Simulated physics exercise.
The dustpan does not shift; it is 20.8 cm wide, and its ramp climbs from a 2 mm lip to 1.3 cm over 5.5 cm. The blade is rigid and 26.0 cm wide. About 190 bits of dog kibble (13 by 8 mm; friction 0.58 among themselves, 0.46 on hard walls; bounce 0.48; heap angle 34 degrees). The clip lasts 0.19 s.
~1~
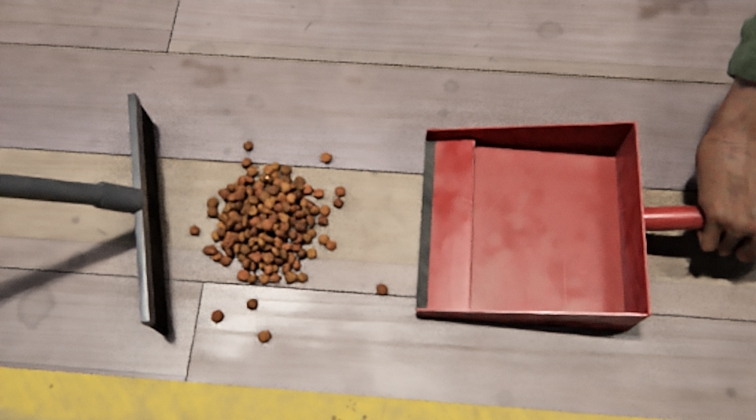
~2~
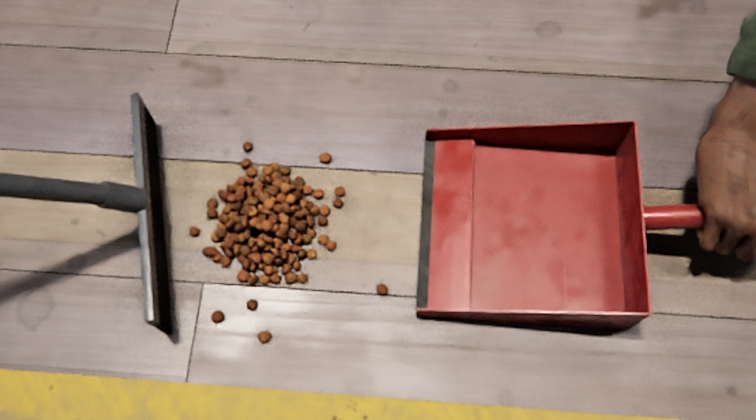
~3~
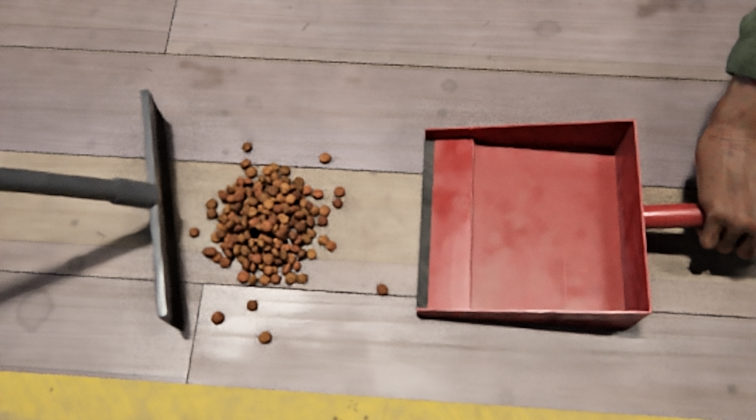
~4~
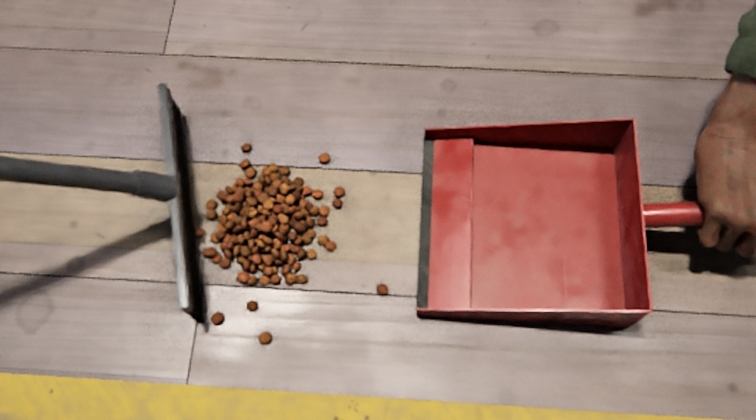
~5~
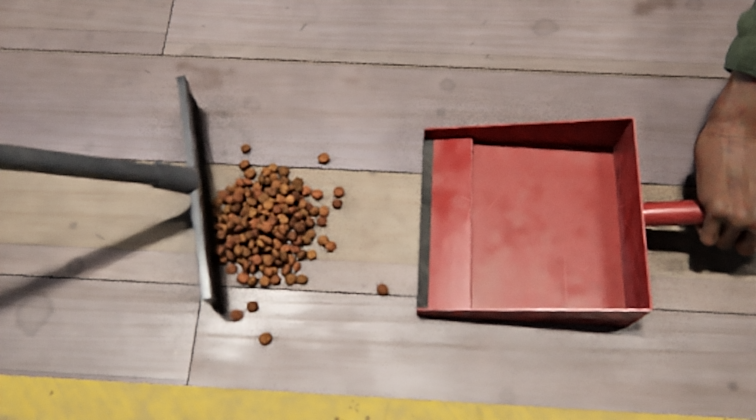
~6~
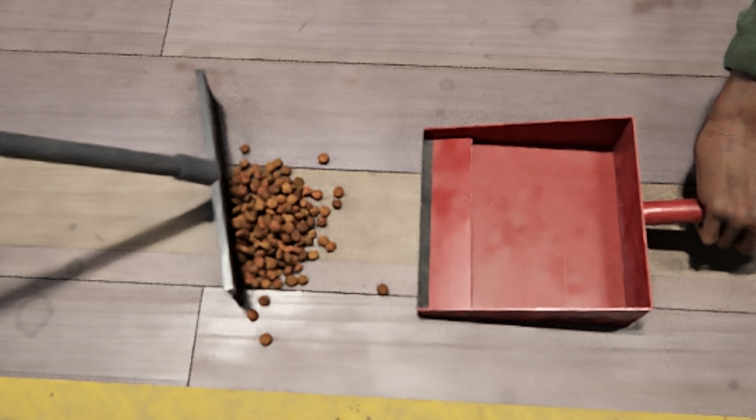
On a wood-plank floor, a hand held a red dustpan still on the right while a gray-handled blade slid in from the left, met a pile of brown kibble and nudged its near side rightward.
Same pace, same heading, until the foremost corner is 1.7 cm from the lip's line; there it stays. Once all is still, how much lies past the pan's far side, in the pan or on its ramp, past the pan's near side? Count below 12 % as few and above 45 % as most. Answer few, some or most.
Far side: Some, pan: Some, near side: Few.
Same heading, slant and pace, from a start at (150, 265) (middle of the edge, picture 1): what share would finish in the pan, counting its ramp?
Some 20 per cent.
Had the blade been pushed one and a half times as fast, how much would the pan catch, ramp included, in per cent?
It would be near 35 per cent.
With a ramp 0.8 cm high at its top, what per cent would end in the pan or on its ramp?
In that case some 30 per cent.
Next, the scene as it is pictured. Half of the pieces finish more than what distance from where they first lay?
Roughly 18 cm.
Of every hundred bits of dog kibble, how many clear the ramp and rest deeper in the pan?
Some 0 per cent.
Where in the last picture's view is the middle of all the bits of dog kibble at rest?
Around (415, 164).
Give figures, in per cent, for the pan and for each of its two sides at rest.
Far side 25; pan 25; near side 0.
Then, 0.16 s after the last picture, middle of the blade 13 cm from the lip; 0 % over the lip, far side 5 %, near side 0 %.
Then, 0.26 s after the last picture, middle of the blade 7 cm from the lip; 0 % over the lip, far side 15 %, near side 0 %.
Then, 0.50 s after the last picture, middle of the blade 5 cm from the lip; 25 % over the lip, far side 25 %, near side 0 %.
In the end, far side 25 %, pan 25 %, near side 0 %, in front of the lip or behind the blade 45 %.
